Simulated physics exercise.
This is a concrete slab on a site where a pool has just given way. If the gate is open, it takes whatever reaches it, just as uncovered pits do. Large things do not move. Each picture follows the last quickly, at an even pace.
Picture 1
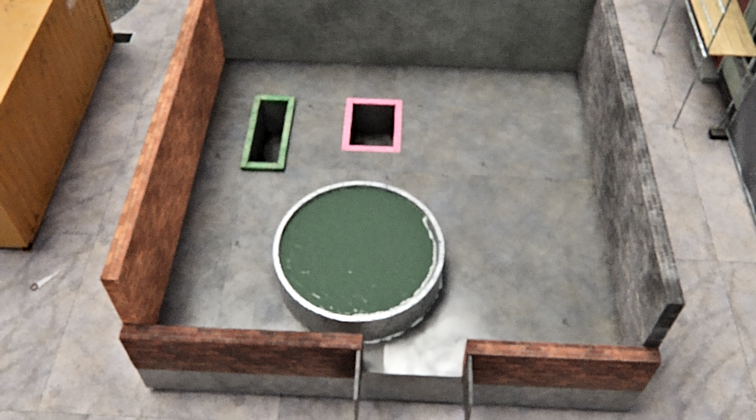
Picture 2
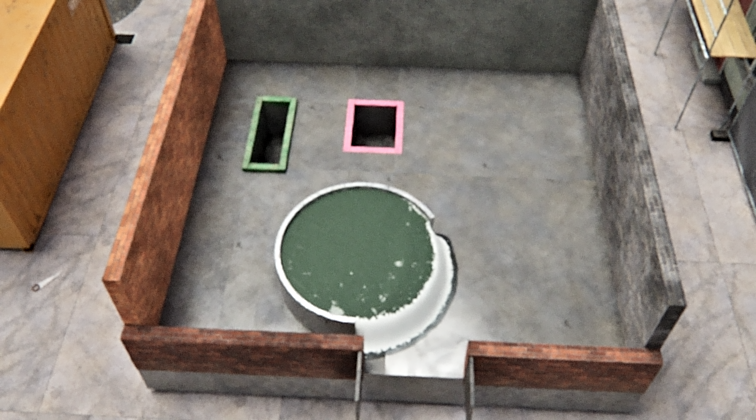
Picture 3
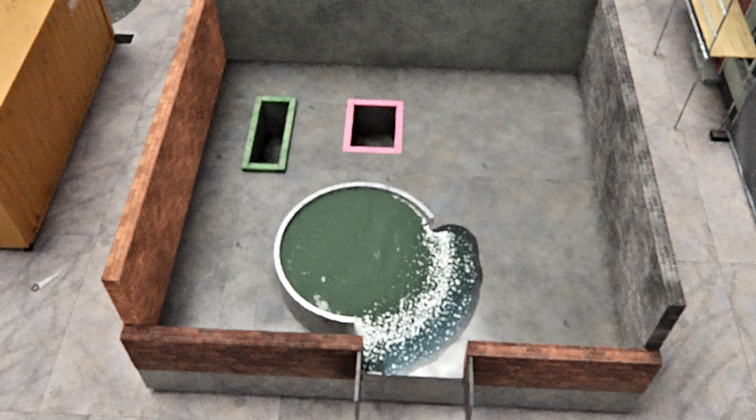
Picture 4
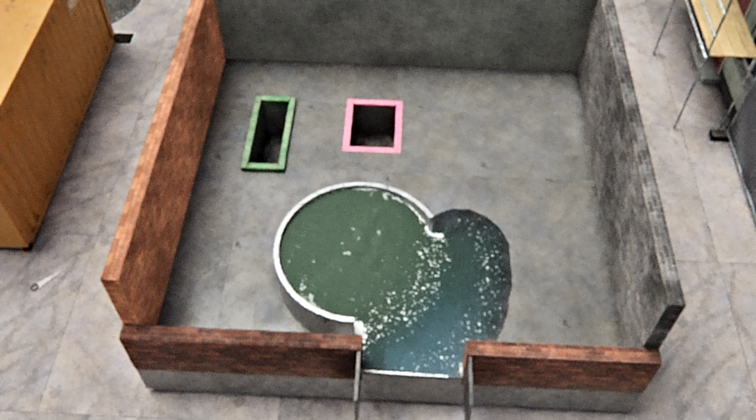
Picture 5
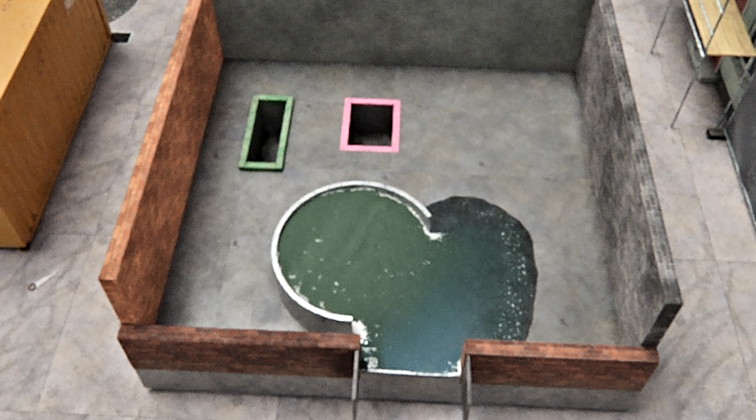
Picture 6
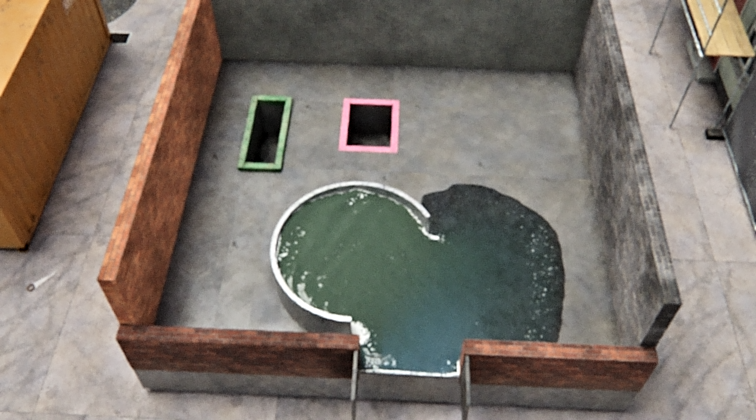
On a grey concrete slab seen from above at an angle, low walls, reddish brown at the left and front and grey at the back and right, enclose a yard. A round, white-rimmed pool of green water sits near a gap in the front wall, with green-framed and pink-framed pits behind it. The pool's right side opens and foaming water pours out, spreading rightward in a darkening sheet while the view stays nearly still.
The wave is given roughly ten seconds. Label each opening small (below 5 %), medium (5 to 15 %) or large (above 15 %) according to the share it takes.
Gate: Large; green pit: Small; pink pit: Medium.
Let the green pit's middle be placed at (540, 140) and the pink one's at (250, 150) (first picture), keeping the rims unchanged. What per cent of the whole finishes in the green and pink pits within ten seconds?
Roughly: Green pit 4 %, pink pit 2 %.
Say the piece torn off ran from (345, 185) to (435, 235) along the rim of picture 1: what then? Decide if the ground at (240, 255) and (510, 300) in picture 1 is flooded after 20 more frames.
In order: Spared and spared.
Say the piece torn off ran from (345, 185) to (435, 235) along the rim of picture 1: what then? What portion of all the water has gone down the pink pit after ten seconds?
For pink, roughly 30 in a hundred.
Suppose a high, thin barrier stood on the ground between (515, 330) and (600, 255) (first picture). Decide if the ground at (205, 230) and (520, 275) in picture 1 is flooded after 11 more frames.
Untouched, soaked.
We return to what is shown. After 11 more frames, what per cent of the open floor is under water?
Near 25 in a hundred.
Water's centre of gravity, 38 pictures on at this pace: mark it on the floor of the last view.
At about (478, 195).
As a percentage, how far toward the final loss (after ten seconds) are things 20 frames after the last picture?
Roughly 55 percent.
A moment on, water covers 30 % of the floor; the gate 11 %, the green pit 0 %, the pink pit 0 %.
Next, water covers 25 % of the floor; the gate 17 %, the green pit 0 %, the pink pit 0 %.
Then, water covers 35 % of the floor; the gate 23 %, the green pit 0 %, the pink pit 0 %.
Later, water covers 60 % of the floor; the gate 28 %, the green pit 0 %, the pink pit 1 %.
In the end, water covers 80 % of the floor; the gate 33 %, the green pit 0 %, the pink pit 9 %.
